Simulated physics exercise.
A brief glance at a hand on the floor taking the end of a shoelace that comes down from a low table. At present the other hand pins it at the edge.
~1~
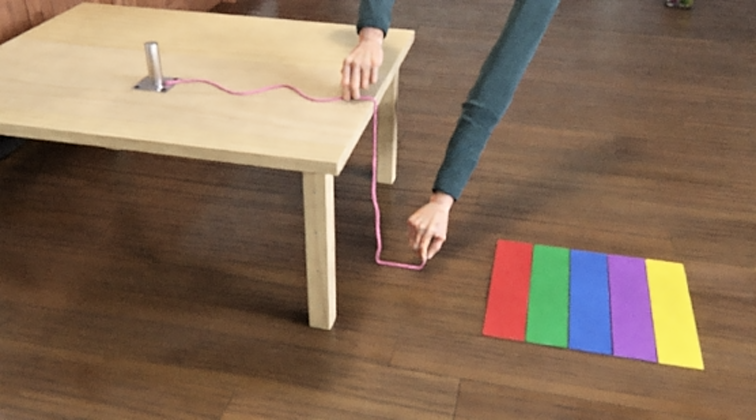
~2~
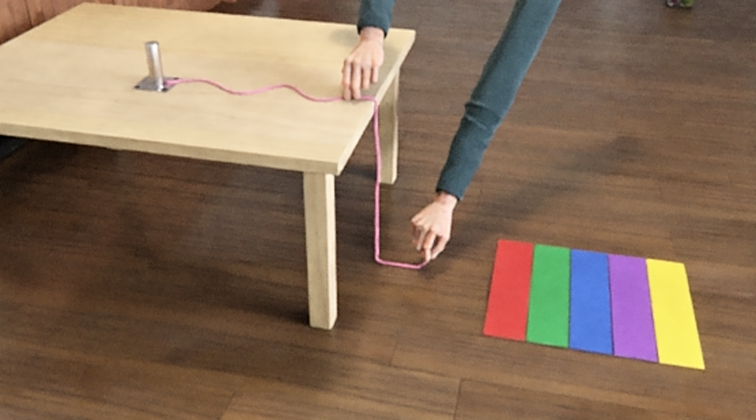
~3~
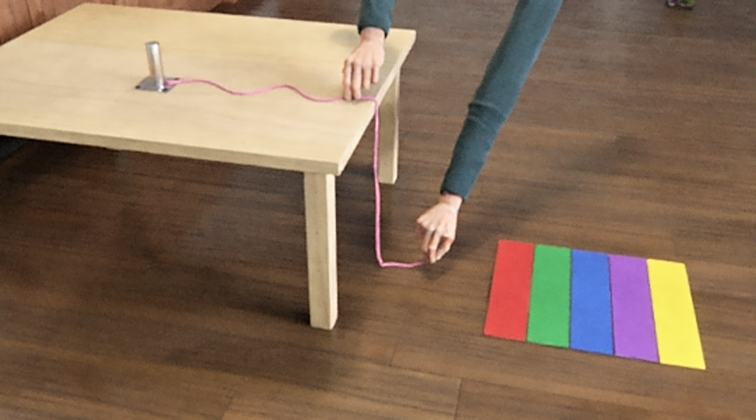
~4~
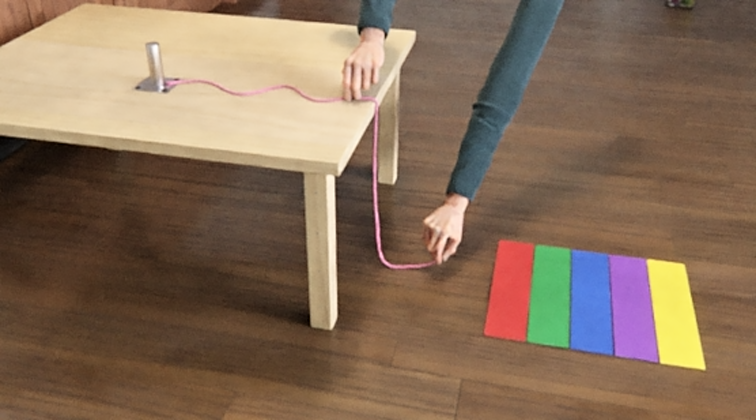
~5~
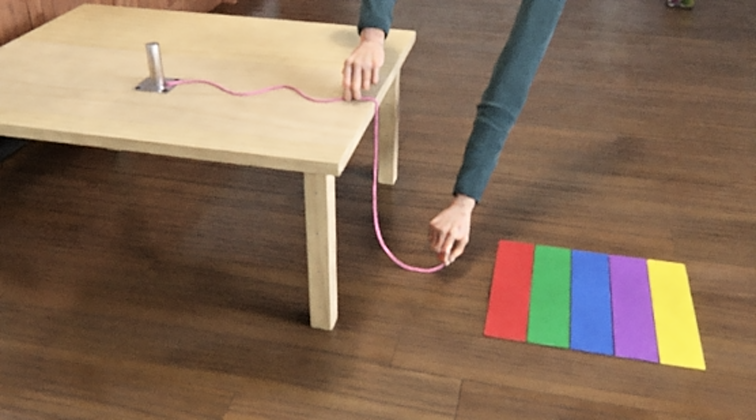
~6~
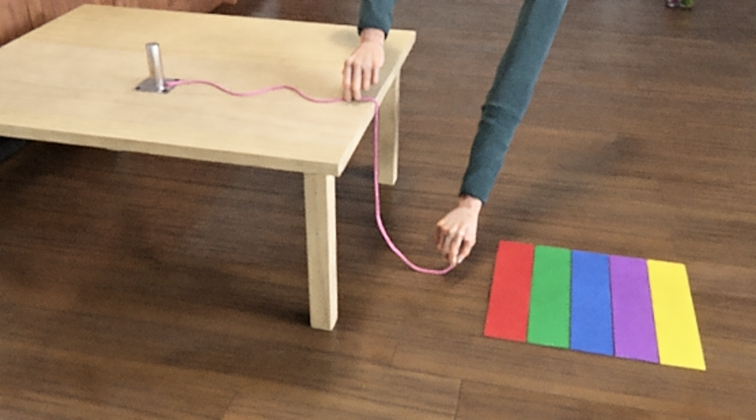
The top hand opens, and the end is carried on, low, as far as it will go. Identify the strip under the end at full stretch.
Strip: Blue.
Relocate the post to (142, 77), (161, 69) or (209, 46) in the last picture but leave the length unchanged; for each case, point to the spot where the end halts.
One per try, in order: (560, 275), (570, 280), (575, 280).
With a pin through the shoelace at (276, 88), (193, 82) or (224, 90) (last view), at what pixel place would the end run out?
For the three tries you'd see (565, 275), (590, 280) and (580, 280).
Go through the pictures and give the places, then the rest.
The first picture shows end (426, 257); red (505, 318); green (548, 324); blue (590, 331); purple (634, 338); yellow (678, 344).
The second picture shows end (429, 257); shoelace through (202, 81) (263, 90) (323, 100) (376, 128) (377, 193) (376, 257).
The third picture shows end (434, 258).
The fourth picture shows end (441, 259); shoelace through (203, 81) (264, 90) (324, 101) (375, 128) (375, 193) (381, 257).
The fifth picture shows end (448, 260).
The sixth picture shows end (455, 262); shoelace through (203, 82) (264, 91) (324, 102) (376, 129) (377, 194) (399, 254).
Soon after, end near (525, 271); over red.
Then, end near (569, 277); over green.
At full stretch, end near (594, 281); over blue. The blue one.
